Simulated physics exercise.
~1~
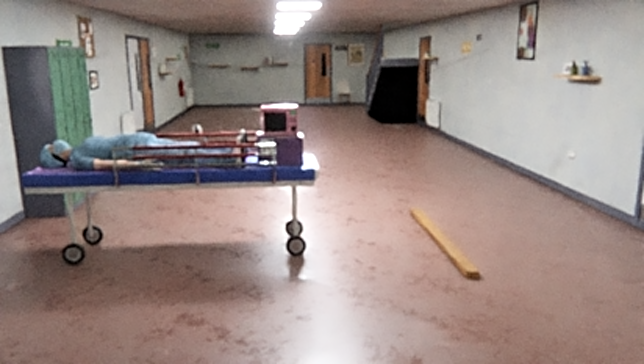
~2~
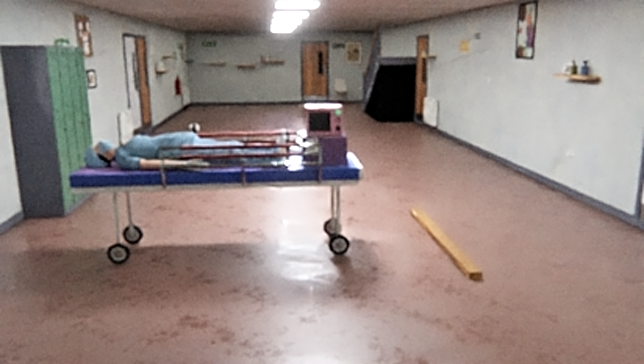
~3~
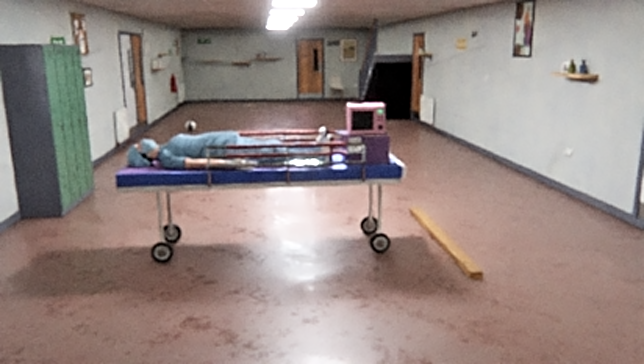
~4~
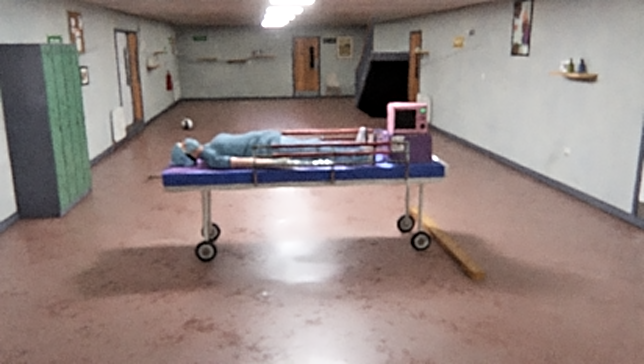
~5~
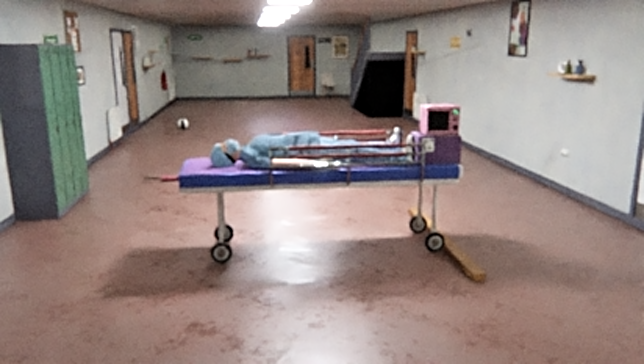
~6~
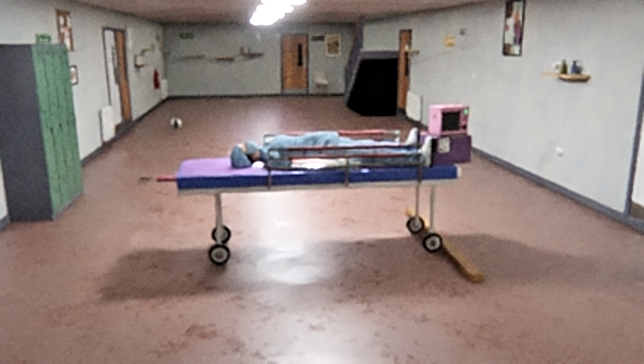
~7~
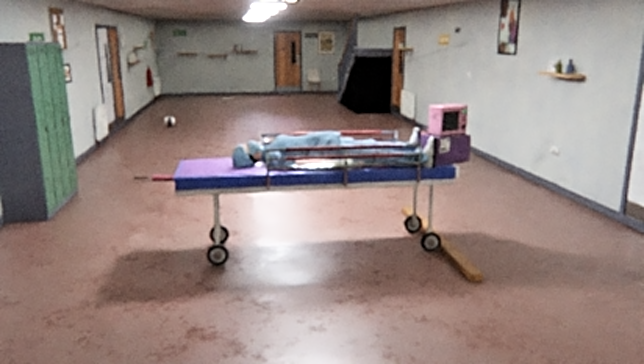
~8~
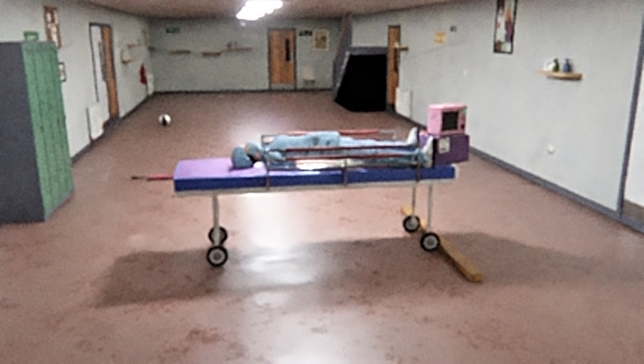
The clip shows a wheeled gurney carrying a person in blue, a pink monitor and a purple holdall rolling right across a room until it stops at a yellow sill; the person slides further right along the bed, feet staying short of its end, and the monitor remains upright aboard.
